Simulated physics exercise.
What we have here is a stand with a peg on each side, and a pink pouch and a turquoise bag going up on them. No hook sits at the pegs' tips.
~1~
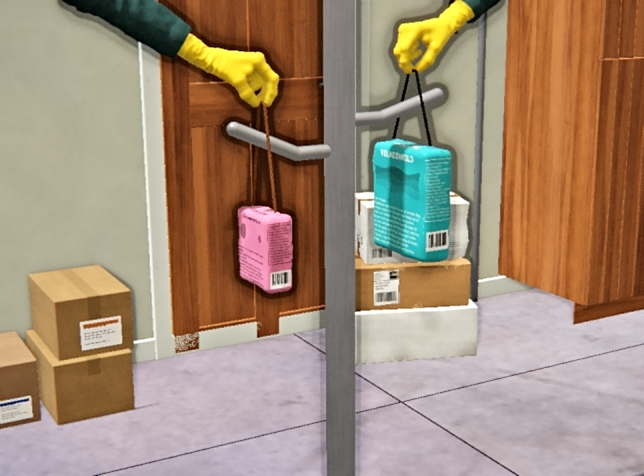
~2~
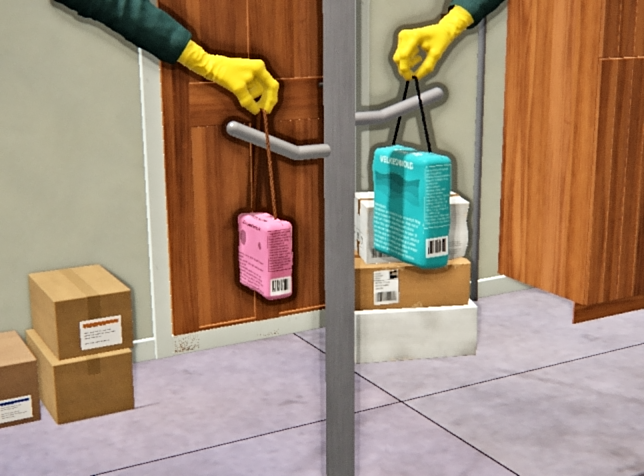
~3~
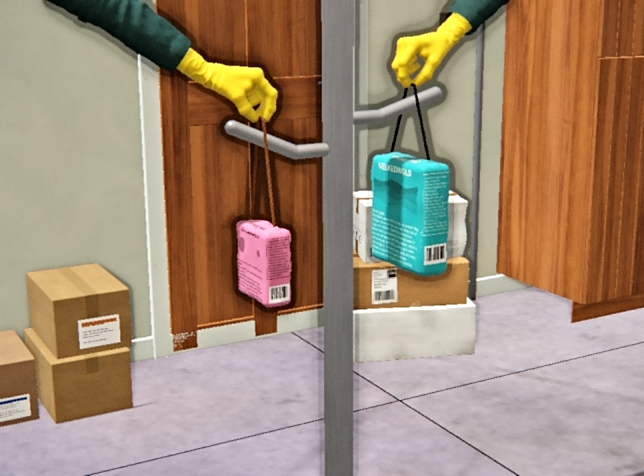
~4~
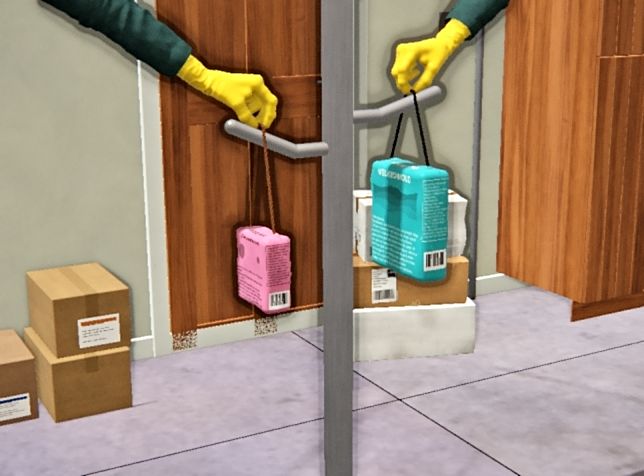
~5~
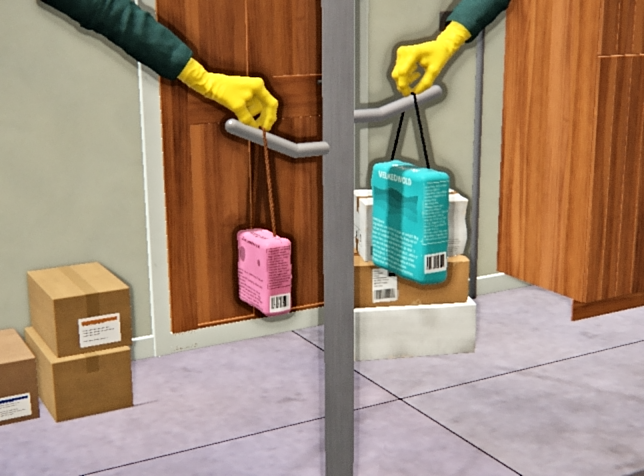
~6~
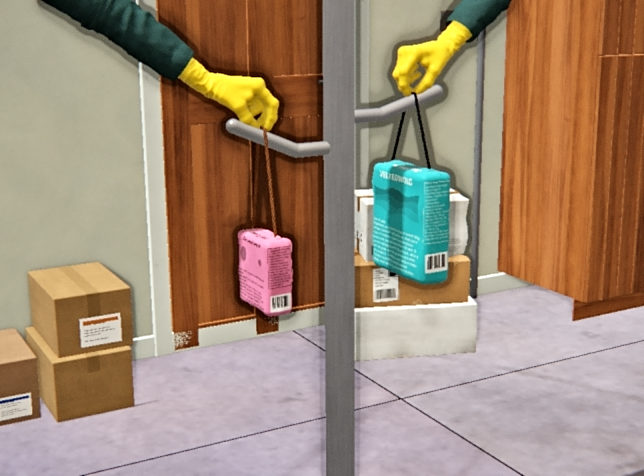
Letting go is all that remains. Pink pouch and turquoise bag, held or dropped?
Result: The pink pouch ends up still hanging; the turquoise bag ends up still hanging.
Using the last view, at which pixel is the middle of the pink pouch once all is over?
You'll find its middle at (320, 278).
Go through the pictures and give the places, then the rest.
The first picture shows pink pouch (265, 248); turquoise bag (411, 200); left peg tip (234, 129); right peg tip (437, 95).
The second picture shows pink pouch (265, 255); turquoise bag (410, 206).
The third picture shows pink pouch (264, 262); turquoise bag (409, 213).
The fourth picture shows pink pouch (263, 269); turquoise bag (408, 219).
The fifth picture shows pink pouch (264, 271); turquoise bag (409, 221).
The sixth picture shows pink pouch (265, 271); turquoise bag (410, 221); left peg tip (233, 126), pointing up; right peg tip (436, 91), pointing up.
Then, 0.24 s past the final frame, pink pouch on its peg near (274, 283); turquoise bag on its peg near (408, 223).
Then, 0.54 s past the final frame, pink pouch on its peg near (323, 277); turquoise bag on its peg near (403, 227).
Then, 1.22 s past the final frame, pink pouch on its peg near (273, 283); turquoise bag on its peg near (401, 227).
When it is over, pink pouch on its peg near (320, 279); turquoise bag on its peg near (400, 228). The pink pouch remains on its peg and the turquoise bag stays hanging.
